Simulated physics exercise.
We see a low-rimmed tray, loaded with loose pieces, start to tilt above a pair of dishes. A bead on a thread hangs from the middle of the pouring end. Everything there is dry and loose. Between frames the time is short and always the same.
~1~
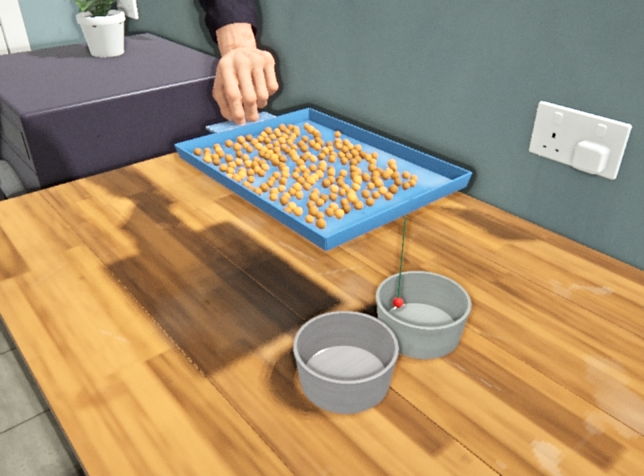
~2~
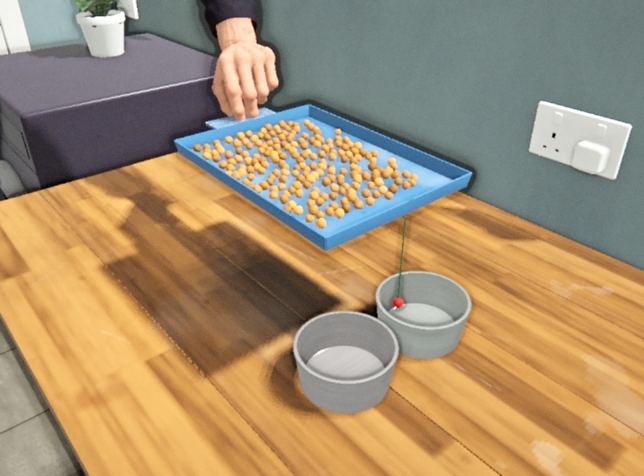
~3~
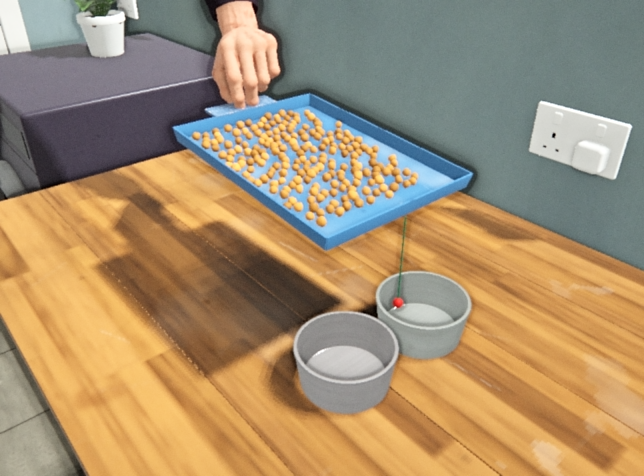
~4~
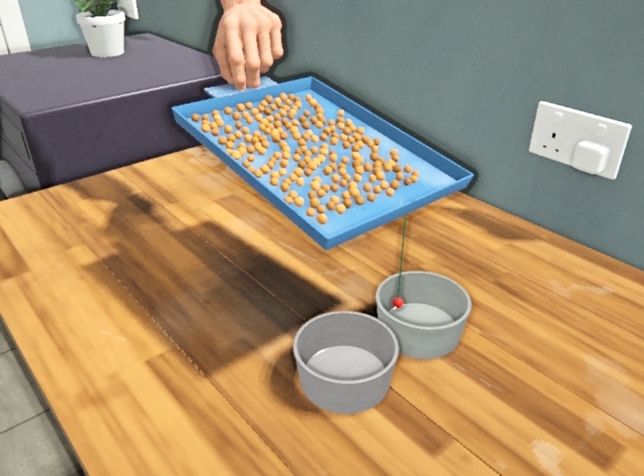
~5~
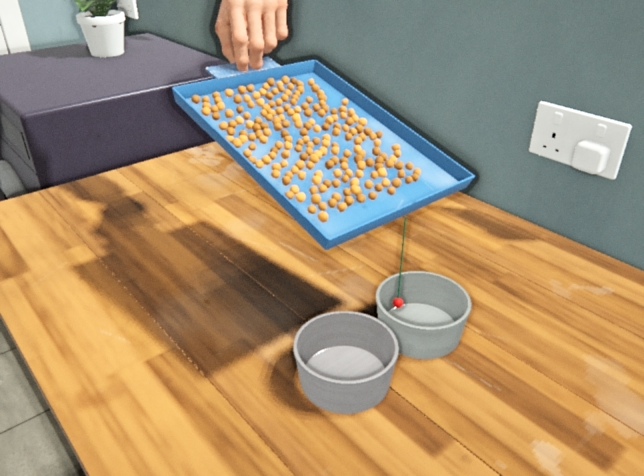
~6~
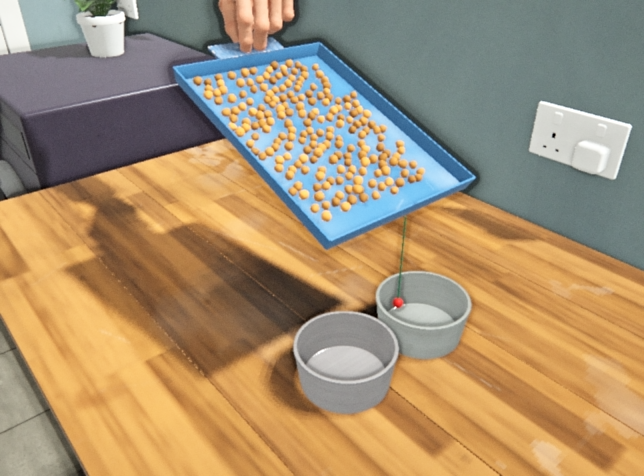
A hand raised the back of a blue tray of roasted chickpeas, slanting it gradually more steeply above two grey dishes on a wooden worktop, while a red bead on a thread hung still.
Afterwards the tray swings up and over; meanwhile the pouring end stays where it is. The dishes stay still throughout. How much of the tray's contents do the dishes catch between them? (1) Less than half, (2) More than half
1.
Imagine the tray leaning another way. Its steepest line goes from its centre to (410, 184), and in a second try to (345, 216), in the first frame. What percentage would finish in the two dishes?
In turn, 50 percent and then 60 percent.
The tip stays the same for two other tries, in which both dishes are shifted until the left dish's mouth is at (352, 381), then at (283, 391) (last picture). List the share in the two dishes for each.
Some 60 percent in the first case, 10 percent in the second.
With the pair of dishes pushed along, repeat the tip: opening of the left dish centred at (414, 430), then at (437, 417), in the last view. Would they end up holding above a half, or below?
At place one a lesser share; at place two a lesser share.
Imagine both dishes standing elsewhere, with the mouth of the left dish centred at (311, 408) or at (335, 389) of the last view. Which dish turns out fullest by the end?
Taking the places in turn, it's the right side and then the right side.
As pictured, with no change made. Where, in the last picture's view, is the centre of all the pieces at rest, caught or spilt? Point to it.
I'd say the middle ends up at about (459, 384).
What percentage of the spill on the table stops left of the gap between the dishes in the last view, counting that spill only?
Around 10 per cent, I reckon.
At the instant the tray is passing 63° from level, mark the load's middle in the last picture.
(399, 189).
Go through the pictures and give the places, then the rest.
In the first picture, corners of the pouring end near (326, 235) and (468, 172), level; middle of the load near (302, 169), roasted chickpeas; left dish near (381, 387); right dish near (457, 334); bead on its thread near (398, 303).
In the second picture, corners of the pouring end near (326, 235) and (468, 173), level; middle of the load near (302, 166).
In the third picture, corners of the pouring end near (327, 235) and (469, 173), tipped barely, level across its low end; middle of the load near (303, 160).
In the fourth picture, corners of the pouring end near (328, 236) and (470, 174), tipped a little, level across its low end; middle of the load near (304, 150).
In the fifth picture, corners of the pouring end near (330, 236) and (471, 175), tipped clearly, level across its low end; middle of the load near (306, 140).
In the sixth picture, corners of the pouring end near (331, 237) and (472, 176), tipped clearly, level across its low end; middle of the load near (309, 132); left dish near (381, 387); right dish near (457, 334).
Shortly afterwards, tray tipped steeply; all but a few on the tray; a little in the air.
Next, tray tipped past a quarter turn; the bulk on the tray; only a few in the right dish; near a quarter outside both; only a few in the air.
Some moments later, tray tipped past a quarter turn; a little in the left dish; a little in the right dish; the bulk outside both.
In the end, tray tipped past a quarter turn; a little in the left dish; a little in the right dish; the bulk outside both.
